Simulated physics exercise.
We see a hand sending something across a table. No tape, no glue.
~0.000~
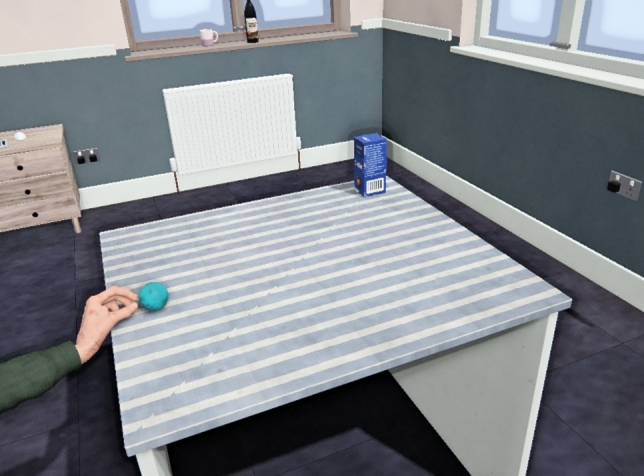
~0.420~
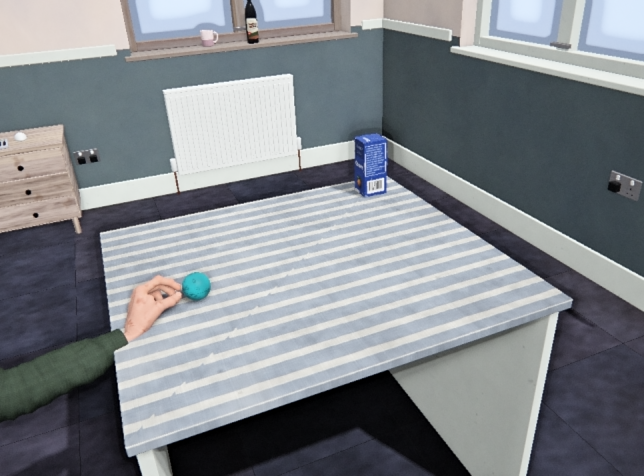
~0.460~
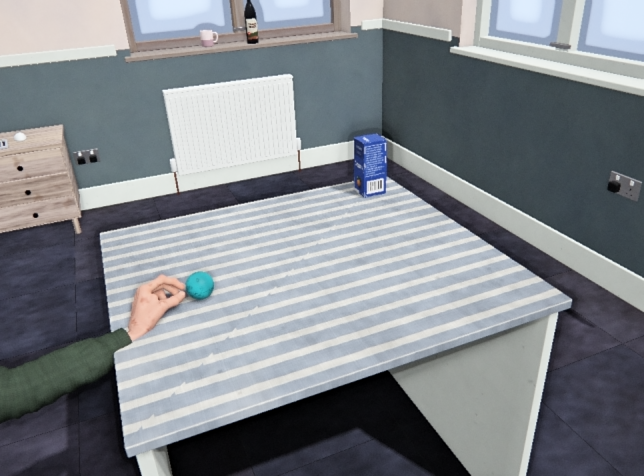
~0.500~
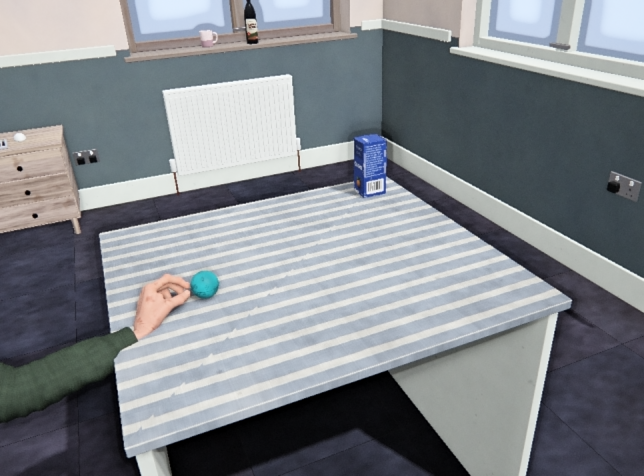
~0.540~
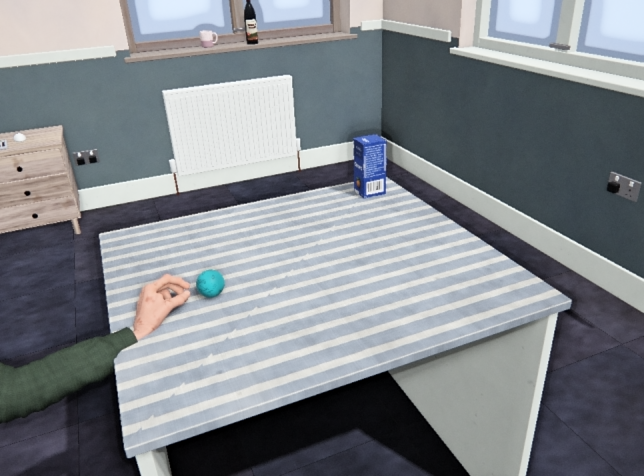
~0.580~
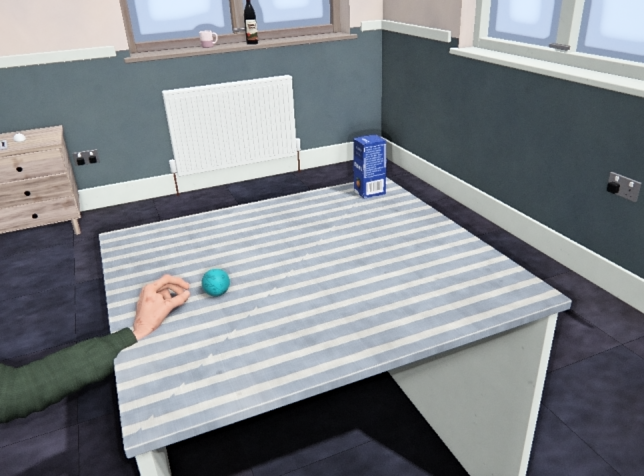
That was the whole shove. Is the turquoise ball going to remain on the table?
The turquoise ball stays on the table.
Around 0.78 s, turquoise ball displaced about its own width near (238, 277).
Around 0.98 s, turquoise ball displaced well along near (254, 273).
Finally (1.7 s), moved from the start, turquoise ball. Final places as the last picture's camera would see them, turquoise ball near (263, 271).
